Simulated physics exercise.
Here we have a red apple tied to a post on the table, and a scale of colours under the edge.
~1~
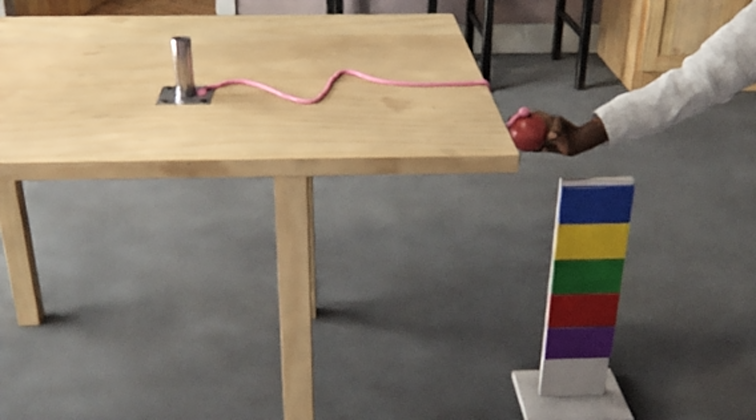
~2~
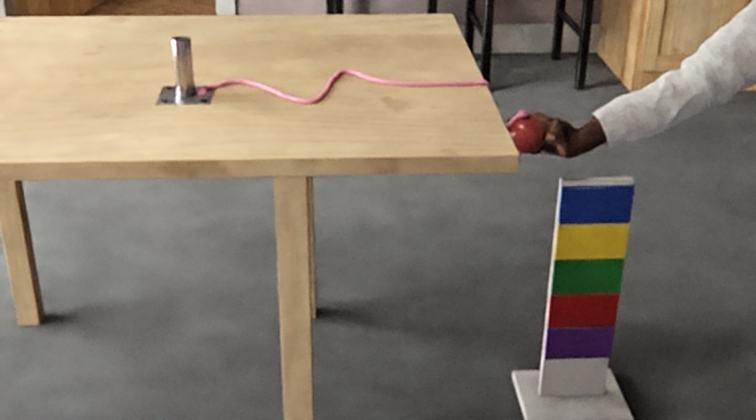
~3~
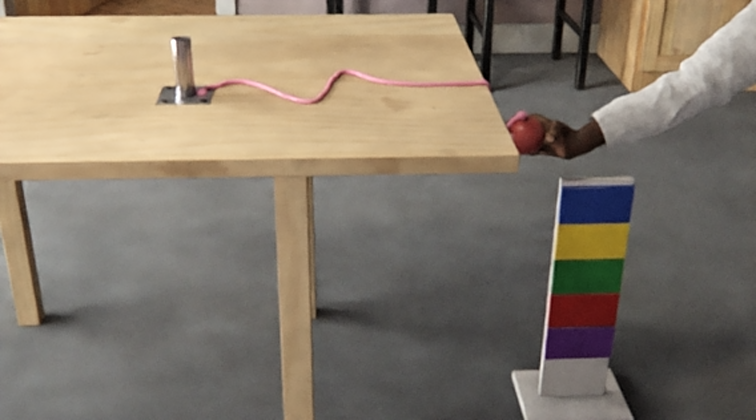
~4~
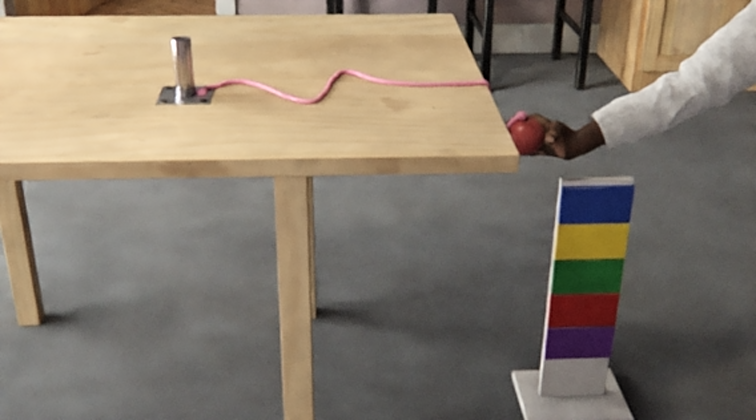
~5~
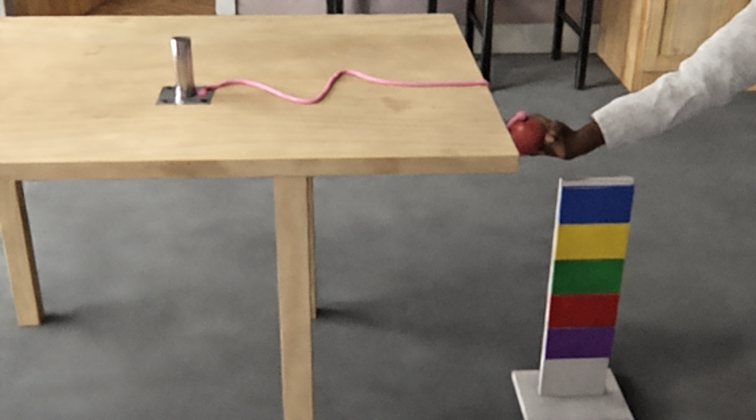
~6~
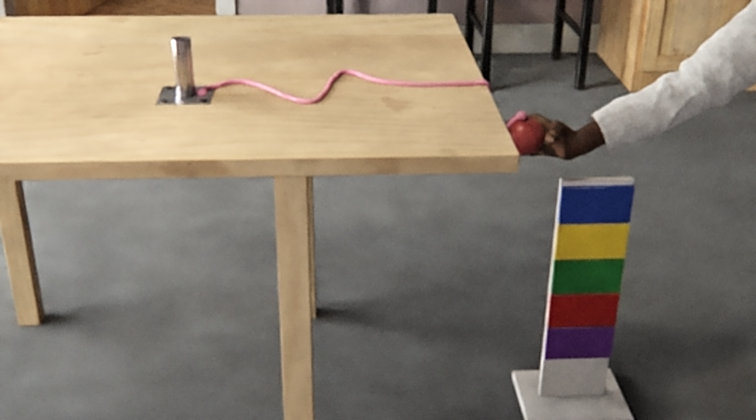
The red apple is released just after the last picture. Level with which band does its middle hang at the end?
Its centre hangs level with the green band.
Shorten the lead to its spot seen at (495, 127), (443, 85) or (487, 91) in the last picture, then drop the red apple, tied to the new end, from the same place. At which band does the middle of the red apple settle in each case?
In that order: Yellow; above them all; blue.
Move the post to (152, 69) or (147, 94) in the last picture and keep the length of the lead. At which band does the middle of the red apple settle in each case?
Taking them in turn: Yellow; yellow.
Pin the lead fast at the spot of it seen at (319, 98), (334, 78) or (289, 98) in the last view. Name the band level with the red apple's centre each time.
Taking them in turn: Yellow; blue; yellow.
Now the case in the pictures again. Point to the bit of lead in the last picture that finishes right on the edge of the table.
It lies at about (372, 80).
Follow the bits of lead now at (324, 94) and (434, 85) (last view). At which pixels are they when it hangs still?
They go to (381, 87) and to (484, 146).
Soon after, apple near (477, 260); level with yellow.
Then, apple near (483, 284); level with green.
At rest, apple near (478, 284); level with green. Its middle rests at the green band.
